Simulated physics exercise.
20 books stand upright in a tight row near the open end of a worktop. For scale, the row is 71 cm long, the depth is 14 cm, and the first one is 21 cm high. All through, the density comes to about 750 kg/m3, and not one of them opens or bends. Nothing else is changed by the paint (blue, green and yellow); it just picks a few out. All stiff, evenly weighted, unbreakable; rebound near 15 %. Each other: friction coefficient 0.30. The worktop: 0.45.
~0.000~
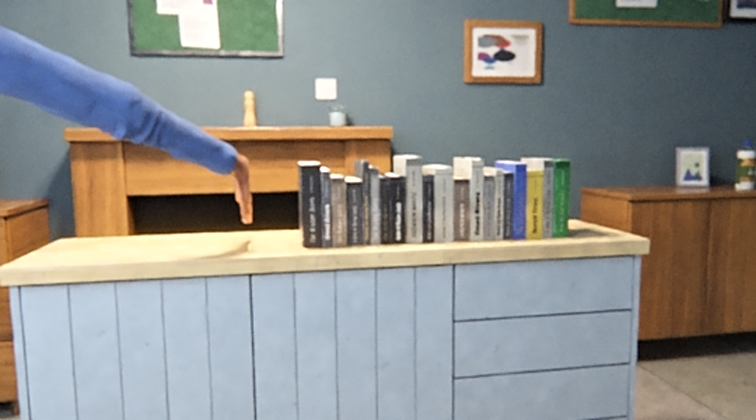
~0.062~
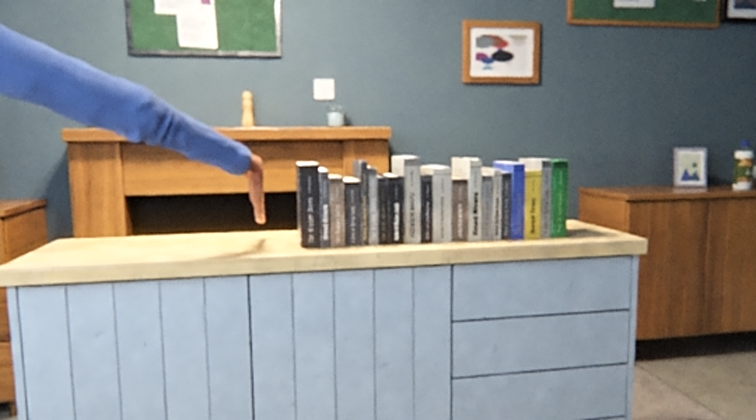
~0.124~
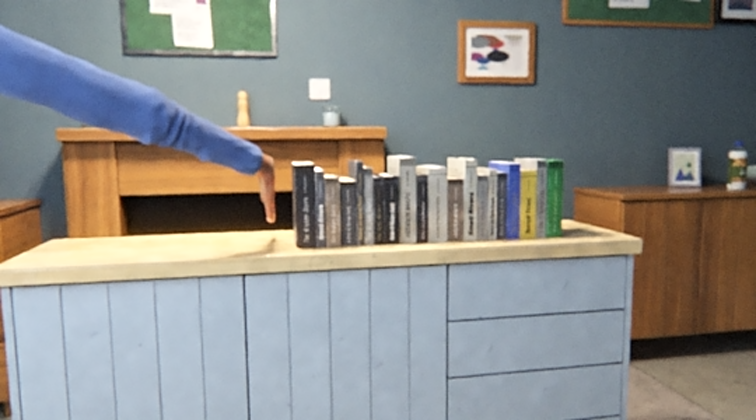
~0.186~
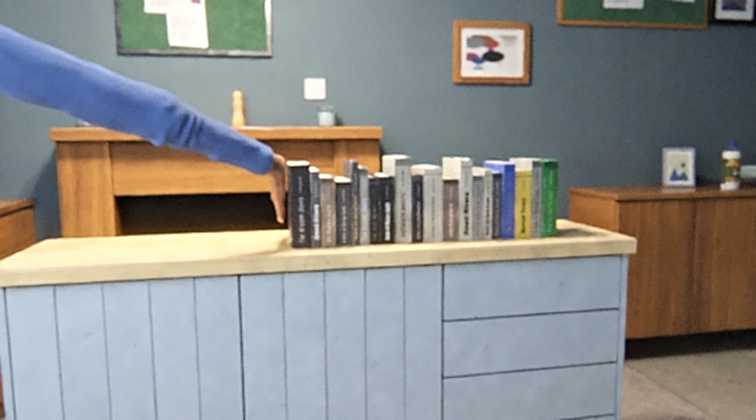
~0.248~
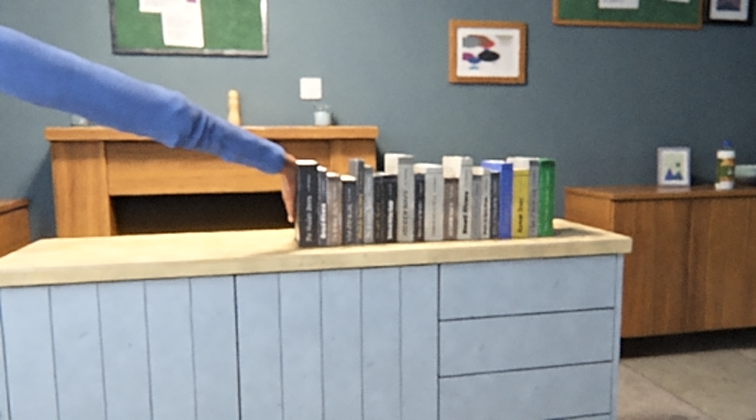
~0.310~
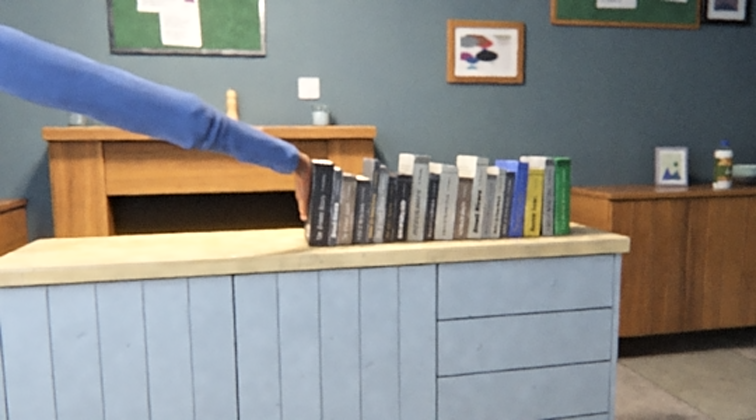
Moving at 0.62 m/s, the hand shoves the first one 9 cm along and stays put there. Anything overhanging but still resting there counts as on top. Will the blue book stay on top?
Yes.
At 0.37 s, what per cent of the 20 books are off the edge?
0 per cent at that moment.
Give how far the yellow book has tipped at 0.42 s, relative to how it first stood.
At that moment, roughly 20 degrees.
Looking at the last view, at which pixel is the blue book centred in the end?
At roughly (550, 202).
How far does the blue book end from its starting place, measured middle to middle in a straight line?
About 15 cm.
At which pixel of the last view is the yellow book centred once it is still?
I'd point at about (584, 212).
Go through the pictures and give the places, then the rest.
In the first picture (each place is the centre of the face we see best; the camera pans a little), hand (238, 181) 12 cm from the first; blue book (521, 201); yellow book (535, 205); green book (562, 199); all in place.
The second picture shows hand (251, 181) 9 cm from the first; blue book (519, 202).
The third picture shows hand (262, 180) 47 mm from the first; blue book (514, 201).
The fourth picture shows hand (273, 180) 9 mm from the first; blue book (509, 201).
The fifth picture shows hand (284, 179) 30 mm in; blue book (507, 201); 11 have shifted.
The sixth picture shows hand (297, 179) 7 cm in; blue book (520, 200) tilted 6°; yellow book (534, 203) tilted 3°; green book (563, 197) moved 56 mm; steepest lean 6°, the book at (322, 204); 20 have shifted.
By 0.37 s, none of the 20 books off the edge, 20 disturbed; blue book tilted 14°; green book tilted 22°.
By 0.42 s, none of the 20 books off the edge, 20 disturbed; blue book tilted 21°; green book tilted 40°.
By 0.72 s, 1 of the 20 books off the edge; blue book tilted 42°; green book on its side.
When it is over (1.1 s), 1 of the 20 books off the edge; blue book tilted 42°; yellow book on its side; green book on its side. In pixels of the last frame, middles, blue book near (550, 202), yellow book near (584, 212).
